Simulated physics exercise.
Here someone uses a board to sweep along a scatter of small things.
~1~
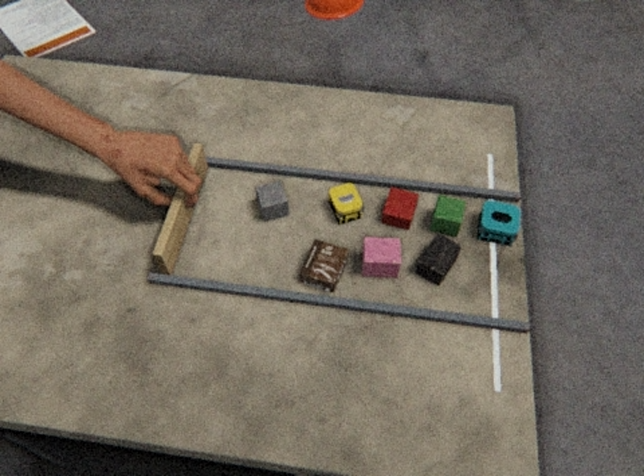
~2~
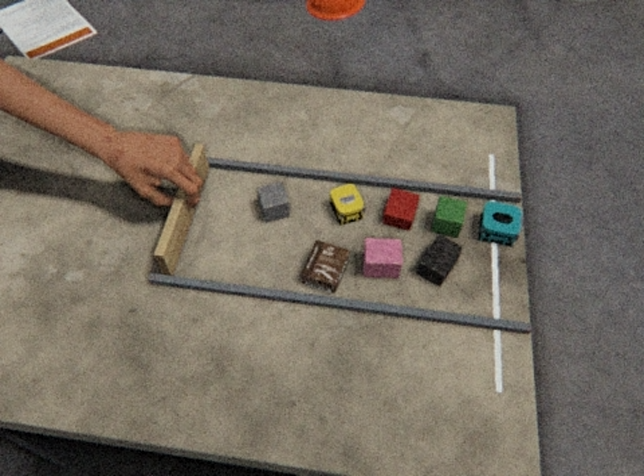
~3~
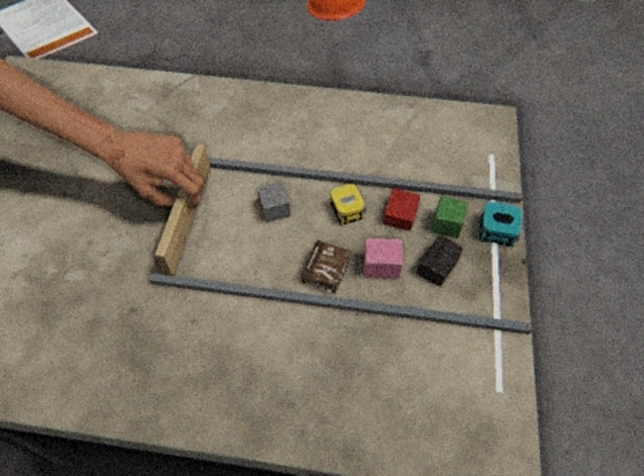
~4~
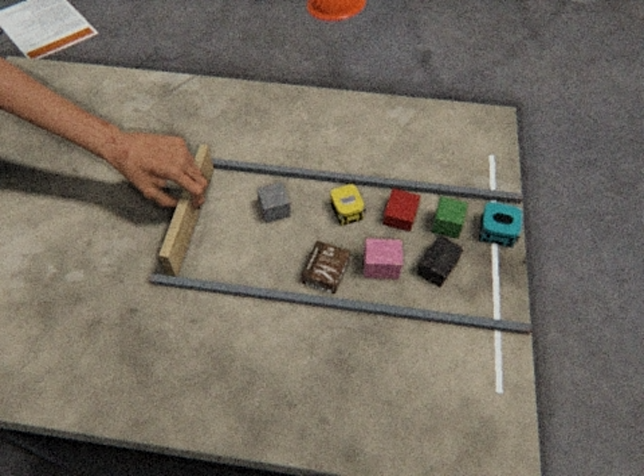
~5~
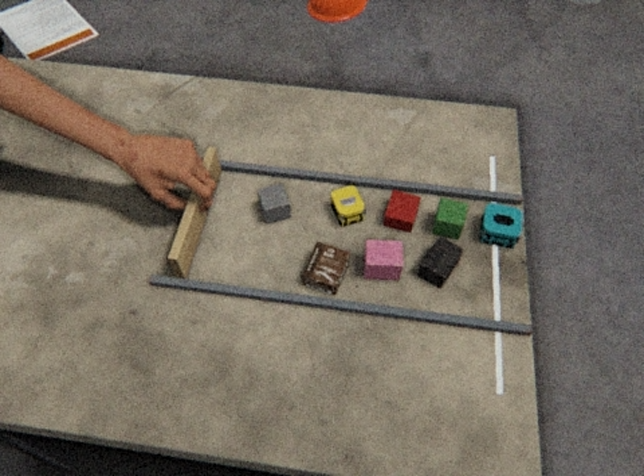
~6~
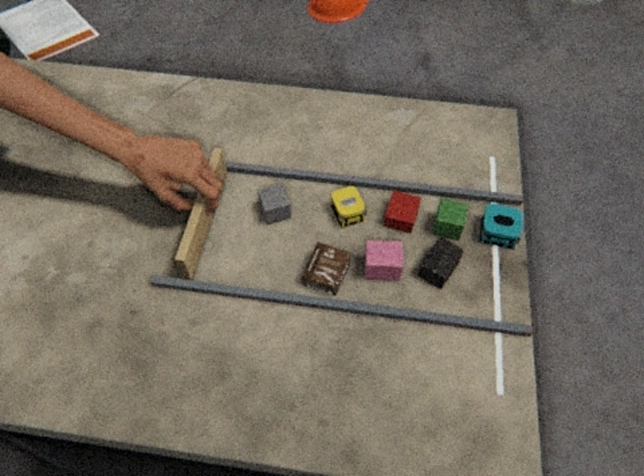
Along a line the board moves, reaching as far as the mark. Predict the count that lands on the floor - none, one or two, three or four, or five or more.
The count on the floor is five or more.
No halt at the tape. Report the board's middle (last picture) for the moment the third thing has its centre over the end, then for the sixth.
It sits around (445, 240) and after that around (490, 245).
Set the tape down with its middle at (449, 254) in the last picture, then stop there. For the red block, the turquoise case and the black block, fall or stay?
Result - the red block is safe, the turquoise case is gone, the black block is gone.
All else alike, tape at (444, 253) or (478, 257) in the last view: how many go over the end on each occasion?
Counts per try: 2; 5.
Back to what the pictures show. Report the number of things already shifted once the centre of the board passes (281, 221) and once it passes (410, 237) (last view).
The counts are 1 and 8.
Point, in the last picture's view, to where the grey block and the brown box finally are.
Taking them in turn, first comes (512, 238), then (518, 291).
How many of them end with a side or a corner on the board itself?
2 of them.
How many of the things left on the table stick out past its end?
1 in all.
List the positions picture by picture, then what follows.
Turquoise case (498, 223); green block (448, 216); black block (438, 260); board (183, 207); tape (493, 256), in the first picture.
Green block (449, 217); pink block (382, 258), in the second picture.
Black block (440, 261); red block (402, 210), in the third picture.
Turquoise case (500, 225); grey block (274, 203), in the fourth picture.
Green block (450, 219); board (197, 211), in the fifth picture.
Turquoise case (501, 226); green block (450, 219); black block (441, 263); board (204, 212); tape (496, 259), in the sixth picture.
Early on, none off yet; turquoise case at rest near (501, 226); green block at rest near (450, 219); black block at rest near (441, 263).
A while later, none off yet; turquoise case travelled about its own width near (529, 229); green block travelled about its own width near (497, 226); black block travelled about its own width near (482, 263).
Finally, the number that fall off is five or more; lost, yellow case, pink block, red block, black block, green block and turquoise case.
